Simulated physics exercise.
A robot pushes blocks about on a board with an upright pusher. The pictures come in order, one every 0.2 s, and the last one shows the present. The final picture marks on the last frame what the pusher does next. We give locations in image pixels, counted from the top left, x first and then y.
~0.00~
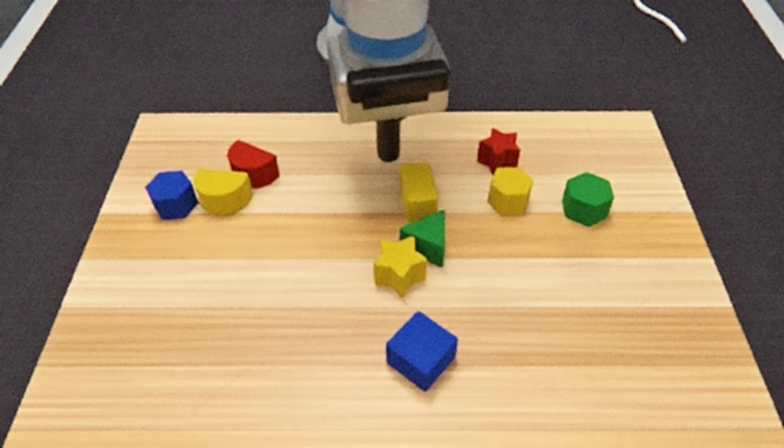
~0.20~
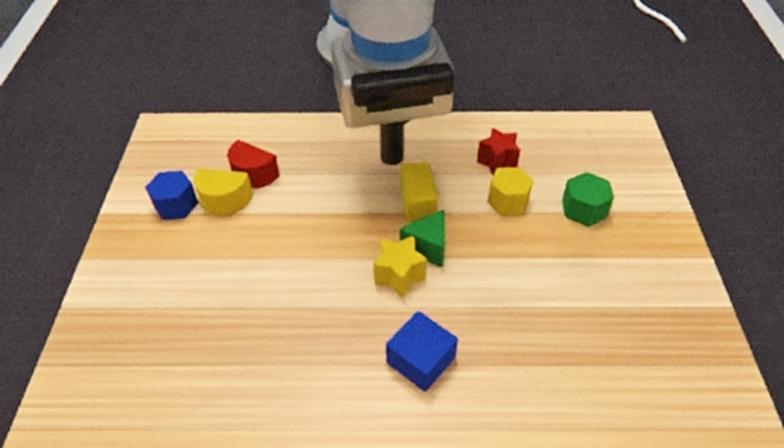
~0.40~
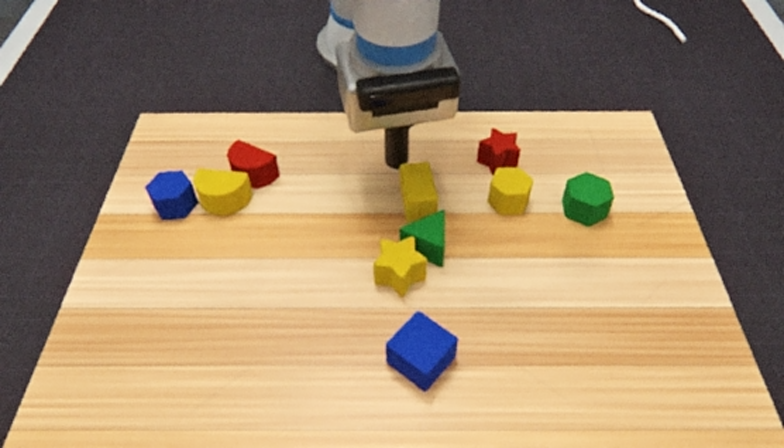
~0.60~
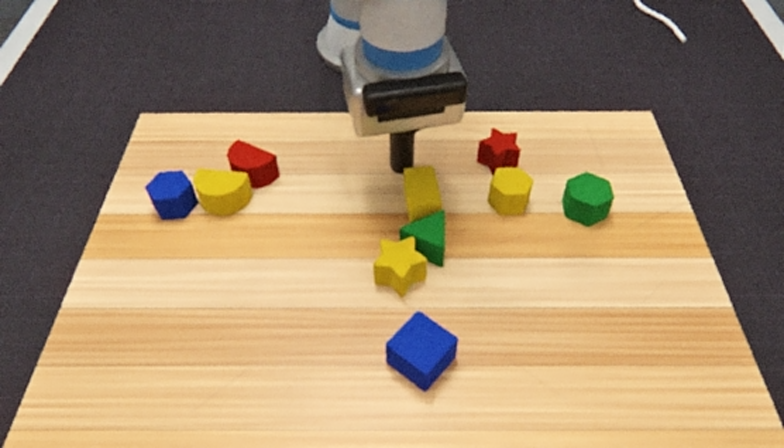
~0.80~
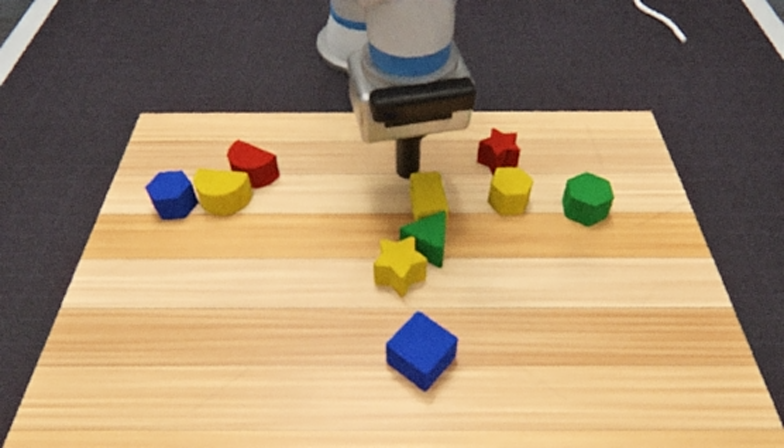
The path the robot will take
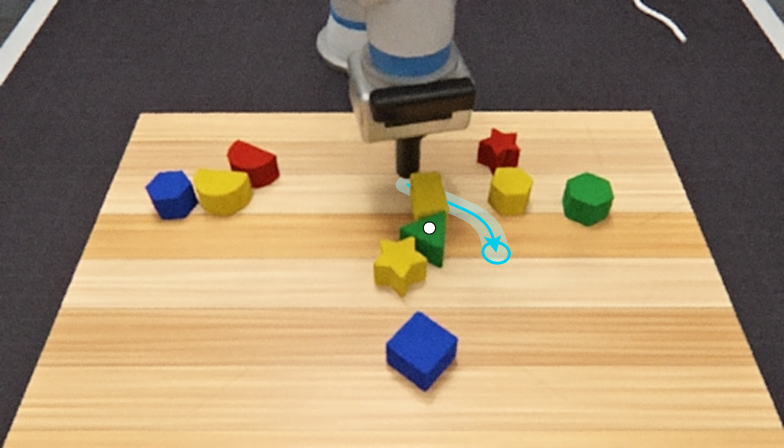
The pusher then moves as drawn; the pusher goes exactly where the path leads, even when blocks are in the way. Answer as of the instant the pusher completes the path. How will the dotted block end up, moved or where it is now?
My prediction: It moves.
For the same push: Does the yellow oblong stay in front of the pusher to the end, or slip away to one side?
I predict the pusher still has it in front.
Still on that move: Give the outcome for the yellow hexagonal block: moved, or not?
That block will keep its spot.
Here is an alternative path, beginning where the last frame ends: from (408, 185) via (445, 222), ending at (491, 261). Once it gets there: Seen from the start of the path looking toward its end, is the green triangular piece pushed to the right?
Going by the path, yes.
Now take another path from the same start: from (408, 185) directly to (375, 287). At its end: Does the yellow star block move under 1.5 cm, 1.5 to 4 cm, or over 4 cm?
Travel: 1.5-4 cm.
Drawn move, from (408, 185) over (444, 201) and (481, 220) to (496, 253); the dot is on the green triangular piece.
On the path given first. One third of the way, pusher (445, 189); yellow oblong (458, 212), turned 20° clockwise; green triangular piece (436, 242), turned 40° clockwise.
Two thirds of the way, pusher (483, 207); yellow oblong (483, 233), turned 50° clockwise; green triangular piece (443, 251), turned 70° clockwise.
At the end, pusher (498, 241); yellow star block (395, 256); yellow oblong (500, 257), turned 90° clockwise; green triangular piece (445, 257), turned 85° clockwise; yellow hexagonal block still.
